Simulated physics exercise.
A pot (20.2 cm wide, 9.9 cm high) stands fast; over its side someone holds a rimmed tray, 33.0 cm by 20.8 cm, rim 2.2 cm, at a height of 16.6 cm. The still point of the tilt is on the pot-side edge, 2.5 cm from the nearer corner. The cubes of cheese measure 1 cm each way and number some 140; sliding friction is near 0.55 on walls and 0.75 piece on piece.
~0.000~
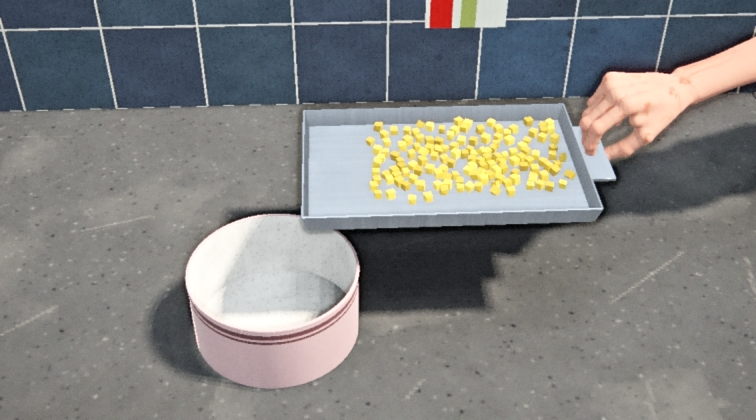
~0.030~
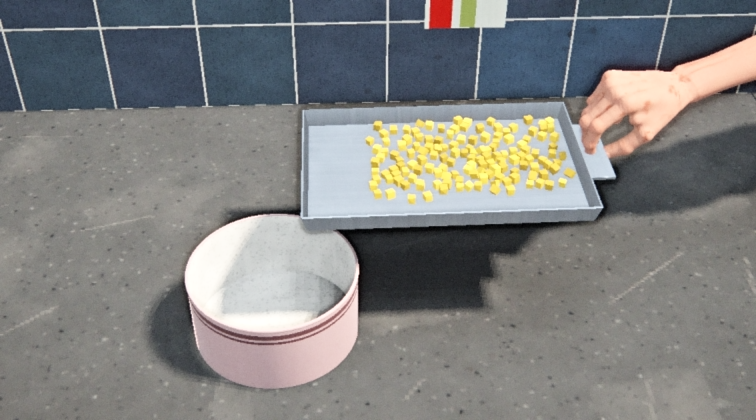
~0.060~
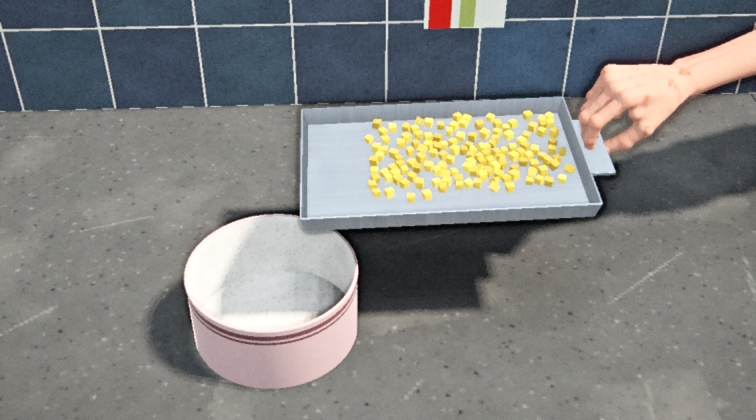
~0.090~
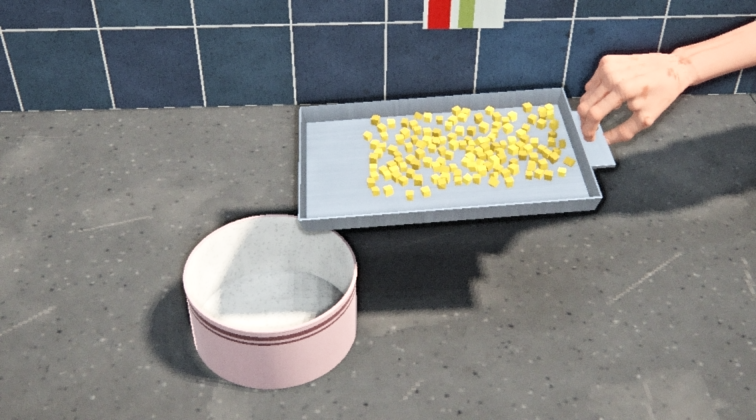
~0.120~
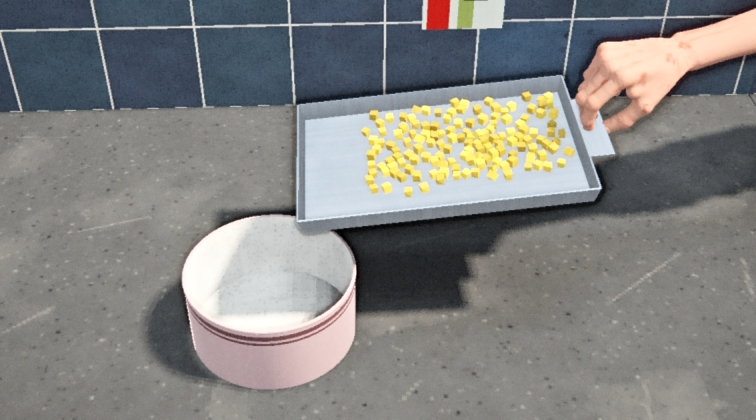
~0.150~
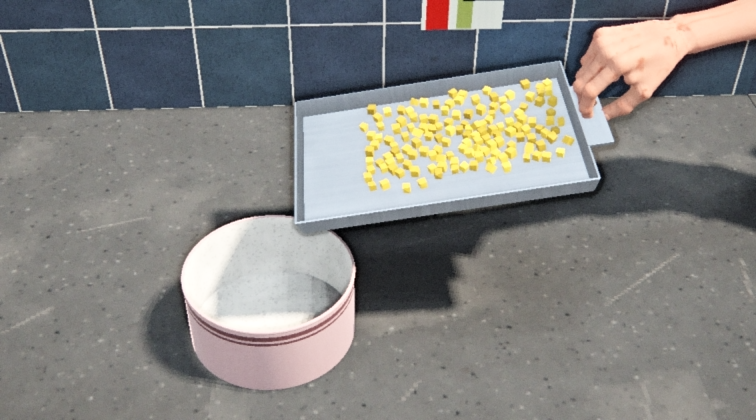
A hand held a gray rimmed tray scattered with small yellow cubes beside a pink pot on a gray counter, then slowly raised the tray's right side, slanting it down toward the left.
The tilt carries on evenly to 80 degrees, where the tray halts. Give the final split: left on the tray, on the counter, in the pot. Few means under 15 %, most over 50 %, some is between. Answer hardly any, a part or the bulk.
Tray hardly any, counter hardly any, pot the bulk.
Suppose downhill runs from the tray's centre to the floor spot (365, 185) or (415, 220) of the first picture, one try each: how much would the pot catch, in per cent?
Some 65 and 35 per cent.
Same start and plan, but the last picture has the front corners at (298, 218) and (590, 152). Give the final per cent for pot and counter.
Pot 65, counter 35.
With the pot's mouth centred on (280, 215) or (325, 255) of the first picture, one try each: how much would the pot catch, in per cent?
Some 10 and 45 per cent.
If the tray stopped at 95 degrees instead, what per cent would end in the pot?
In that case some 100 per cent.
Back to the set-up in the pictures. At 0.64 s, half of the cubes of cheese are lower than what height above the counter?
Roughly 26 cm.
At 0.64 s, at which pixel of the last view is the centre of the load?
At about (328, 162).
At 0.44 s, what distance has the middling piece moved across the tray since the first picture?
Some 1 cm.
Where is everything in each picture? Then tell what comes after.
Tray tilt 0 degrees, front corners at (307, 215) and (597, 206); middle of the pieces at (471, 159); pot at (273, 268), in the first picture.
Tray tilt 0 degrees, front corners at (306, 215) and (597, 205); middle of the pieces at (471, 158), in the second picture.
Tray tilt 2 degrees, front corners at (305, 216) and (597, 201); middle of the pieces at (470, 155), in the third picture.
Tray tilt 4 degrees, front corners at (304, 216) and (596, 194), lowest corner left front; middle of the pieces at (469, 150), in the fourth picture.
Tray tilt 7 degrees, front corners at (302, 218) and (595, 186), lowest corner left front; middle of the pieces at (468, 143), in the fifth picture.
Tray tilt 11 degrees, front corners at (300, 219) and (594, 176), lowest corner left front; middle of the pieces at (466, 135); pot at (269, 270). Its pace works out near 115 degrees a second, in the sixth picture.
After 0.44 s, tilt 45 degrees; the tray holds 100 %, the pot 0 %.
After 0.64 s, tilt 68 degrees; the tray holds 100 %, the pot 0 %.
After 0.95 s, tilt 80 degrees; the tray holds 10 %, the pot 85 %.
At rest (2.3 s), tray 5 %, counter 5 %, pot 90 %.
